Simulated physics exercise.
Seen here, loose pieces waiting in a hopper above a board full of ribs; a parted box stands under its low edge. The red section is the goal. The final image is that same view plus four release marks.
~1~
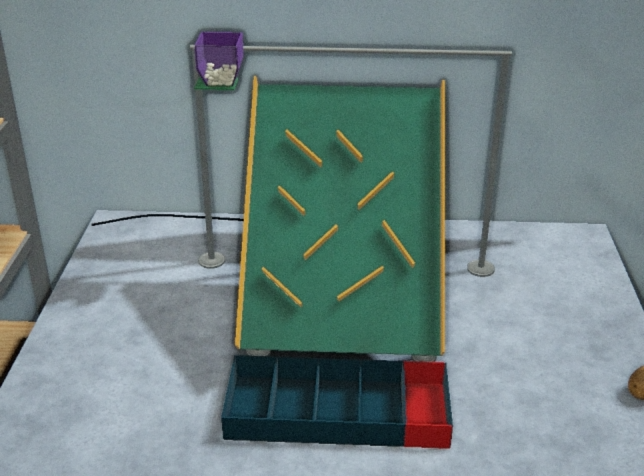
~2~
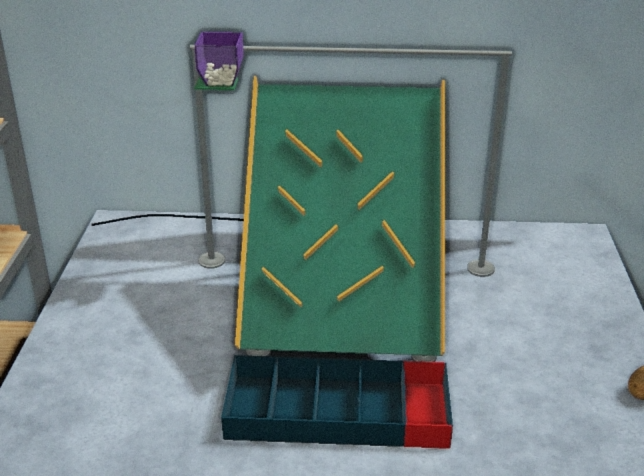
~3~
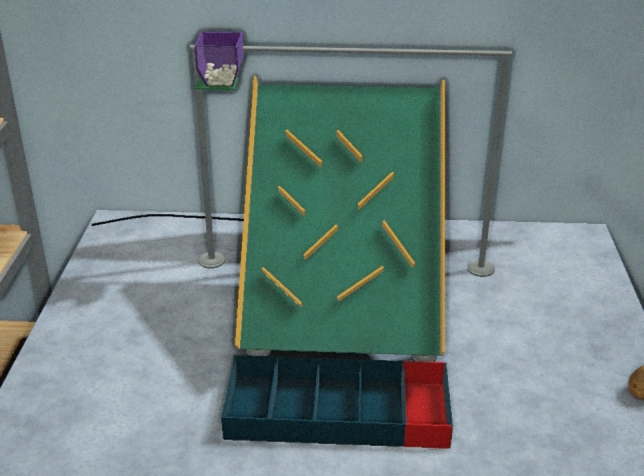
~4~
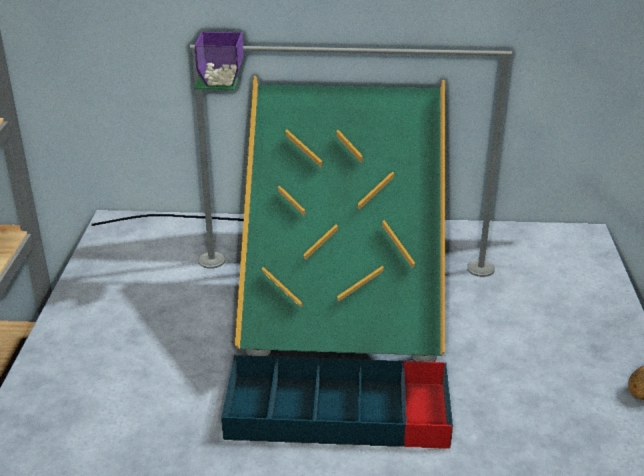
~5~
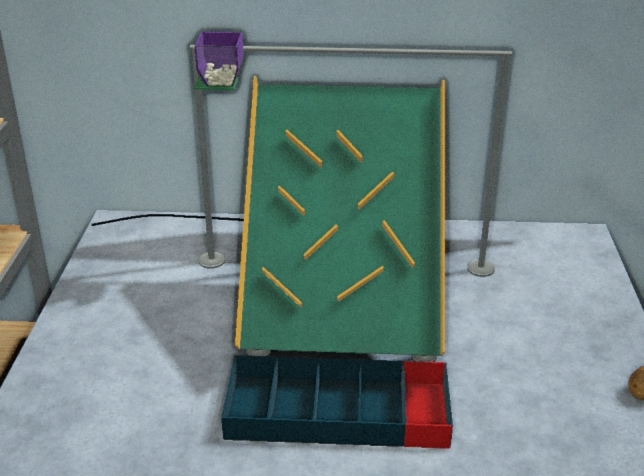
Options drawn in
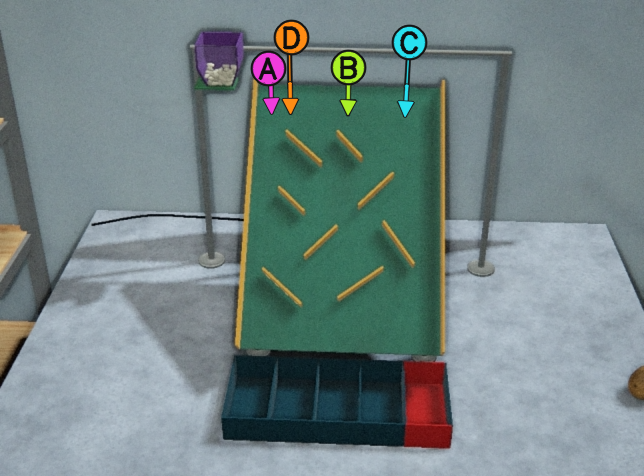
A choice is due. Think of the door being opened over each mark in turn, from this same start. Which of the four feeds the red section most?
C beats the others.
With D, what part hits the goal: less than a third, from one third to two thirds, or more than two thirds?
It is less than a third.
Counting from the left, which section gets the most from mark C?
It is the fifth one.
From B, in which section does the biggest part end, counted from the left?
The second.
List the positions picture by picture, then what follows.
Hopper near (220, 72), white beans, door shut, in the first picture.
Ribs (286, 130) to (321, 162), (337, 130) to (362, 157), (279, 186) to (304, 211), in the second picture.
Ribs (359, 205) to (393, 172), (304, 255) to (337, 225), (383, 221) to (414, 264), in the third picture.
Ribs (262, 268) to (301, 303), (338, 297) to (383, 267), in the fourth picture.
Red section near (428, 434), number 5 of 5 from the left, in the fifth picture.
On the marked copy, mark A meets the board at (271, 108); mark B meets the board at (348, 109); mark C meets the board at (405, 111); mark D meets the board at (290, 108).
With A, none at all in the red section, all but a few in other sections, only a few outside the box.
With B, only a few in the red section, all but a few in other sections, a small share held on the board.
With C, close to two thirds in the red section, close to a quarter in other sections.
With D, none at all in the red section, the bulk in other sections, a small share held on the board, only a few outside the box.
